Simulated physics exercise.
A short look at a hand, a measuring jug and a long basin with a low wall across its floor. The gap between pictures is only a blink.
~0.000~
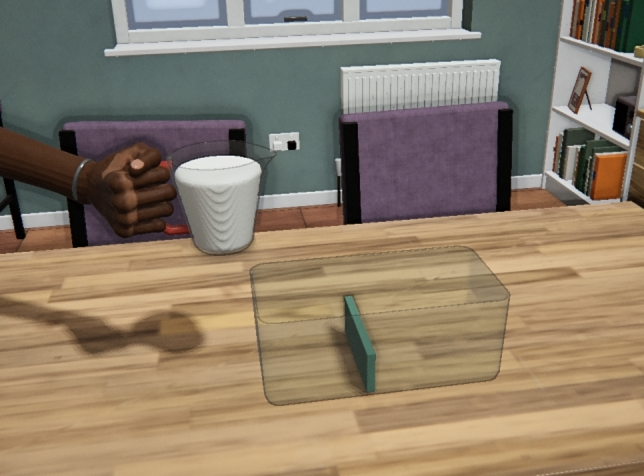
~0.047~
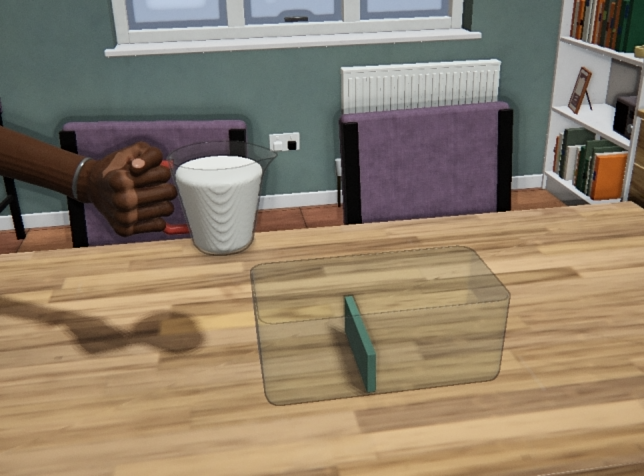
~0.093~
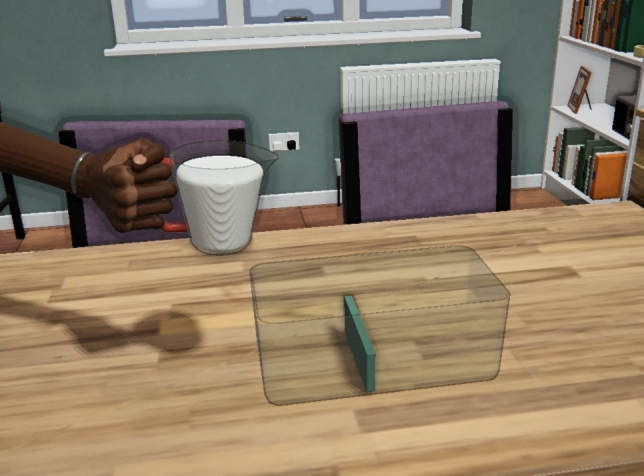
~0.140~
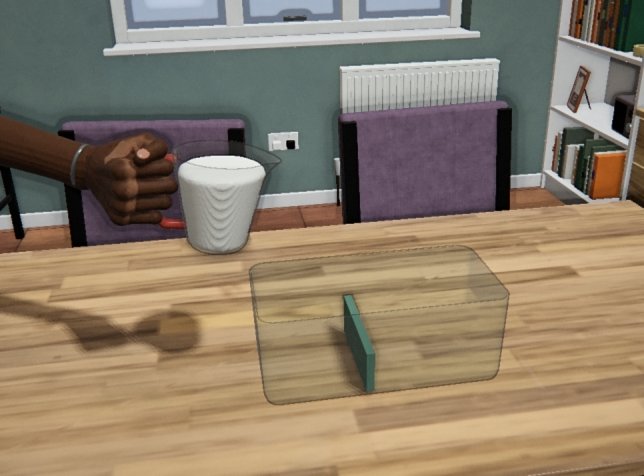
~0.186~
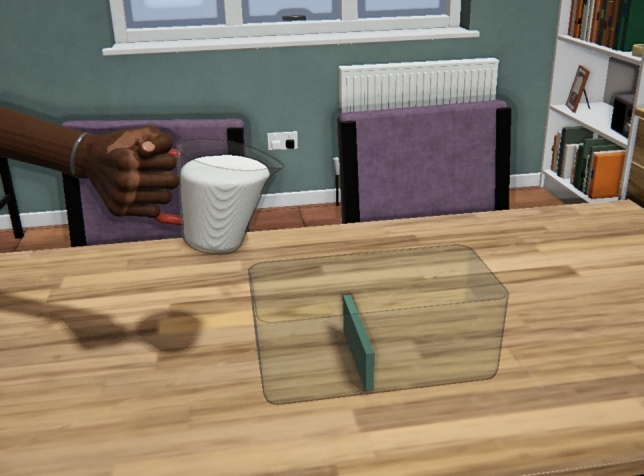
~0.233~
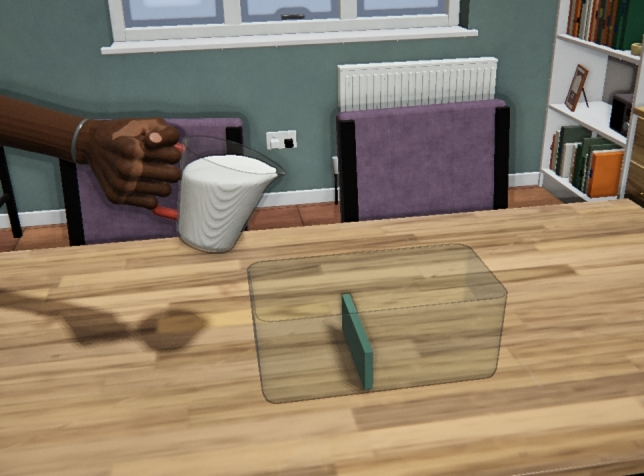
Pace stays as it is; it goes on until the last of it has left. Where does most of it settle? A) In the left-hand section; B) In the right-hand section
In the left-hand section (A).
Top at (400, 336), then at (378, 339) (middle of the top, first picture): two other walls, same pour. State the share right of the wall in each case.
Record: Case 1 near 15 %, case 2 near 10 %.
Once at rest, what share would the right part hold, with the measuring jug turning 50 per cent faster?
Roughly 5 percent.
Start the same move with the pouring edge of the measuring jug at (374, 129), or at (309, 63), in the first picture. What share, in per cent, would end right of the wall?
First try: Near 95 percent; second try: Near 65 percent.
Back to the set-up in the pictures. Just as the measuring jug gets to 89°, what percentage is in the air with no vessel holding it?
About 25 per cent.
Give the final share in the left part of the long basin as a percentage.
Estimate: Some 95 per cent.
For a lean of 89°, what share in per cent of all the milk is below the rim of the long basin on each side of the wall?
Roughly 20 % on the left side and 0 % on the right side.
After 0.57 s the tilt is 89° and 53 per cent is still to pour, 21 is left of the wall and 0 right of it.
After 0.82 s the tilt is 118° and 3 per cent is still to pour, 87 is left of the wall and 1 right of it.
After 1.08 s the tilt is 119° and 0 per cent is still to pour, 93 is left of the wall and 4 right of it.
After 1.36 s the tilt is 119° and 0 per cent is still to pour, 93 is left of the wall and 4 right of it.
In the end 93 per cent lies left of the wall, 4 right of it and 3 outside.
